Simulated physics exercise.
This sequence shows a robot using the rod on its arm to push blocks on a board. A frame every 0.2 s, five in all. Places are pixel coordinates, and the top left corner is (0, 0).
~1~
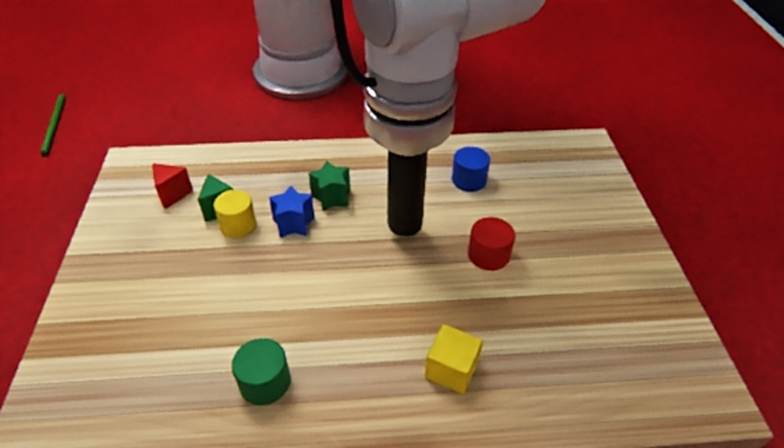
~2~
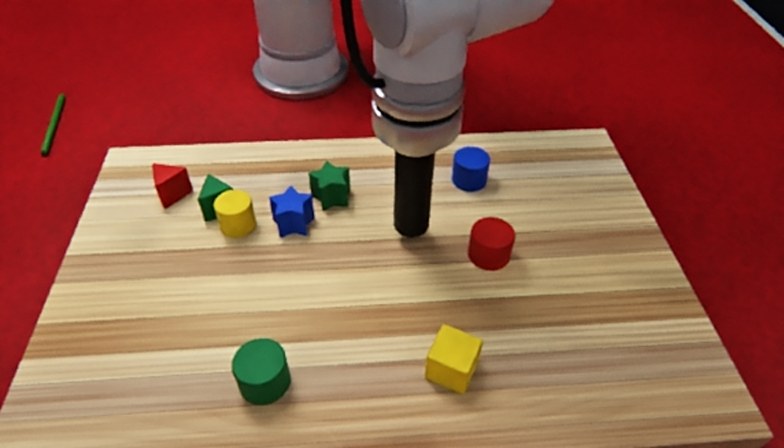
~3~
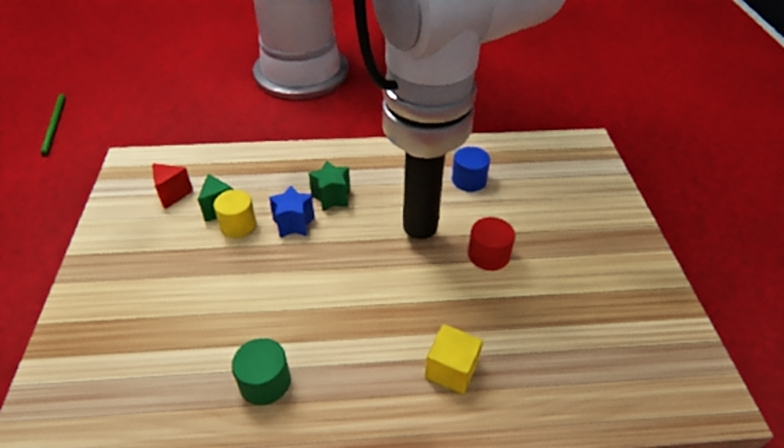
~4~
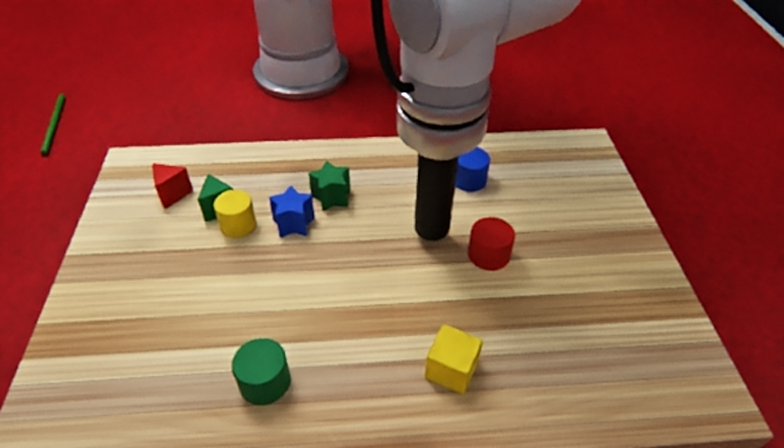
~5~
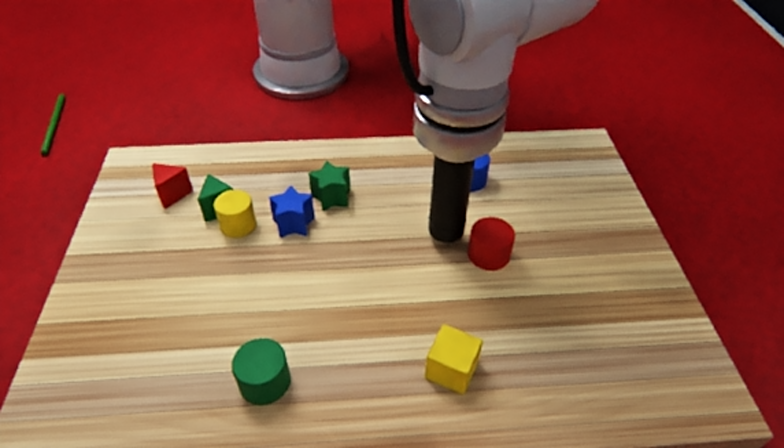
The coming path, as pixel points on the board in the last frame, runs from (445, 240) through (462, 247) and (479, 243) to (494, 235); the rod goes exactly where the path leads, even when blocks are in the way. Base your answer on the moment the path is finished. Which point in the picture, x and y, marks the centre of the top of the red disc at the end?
Near (525, 237).
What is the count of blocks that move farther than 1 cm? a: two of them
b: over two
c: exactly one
The one that fits is c, exactly one.
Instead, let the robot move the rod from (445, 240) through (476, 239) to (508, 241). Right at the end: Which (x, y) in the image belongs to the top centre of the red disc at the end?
The middle of its top is at (535, 246).
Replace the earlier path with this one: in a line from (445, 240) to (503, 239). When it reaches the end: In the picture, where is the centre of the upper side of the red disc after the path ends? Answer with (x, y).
I expect it at (531, 243).
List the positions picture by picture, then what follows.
Tip of the rod at (405, 224), middles of tops, blue disc at (472, 157), red disc at (493, 231), in the first picture.
Rod at (411, 225), nothing pushed, in the second picture.
Rod at (420, 227), nothing pushed, in the third picture.
Rod at (432, 229), nothing pushed, in the fourth picture.
Rod at (446, 231), blue disc partly hidden, red disc at (493, 231), in the fifth picture.
What follows on the original path. Halfway along, rod at (474, 237); red disc at (515, 237).
At the end, rod at (496, 226); blue disc unmoved; red disc at (525, 237).
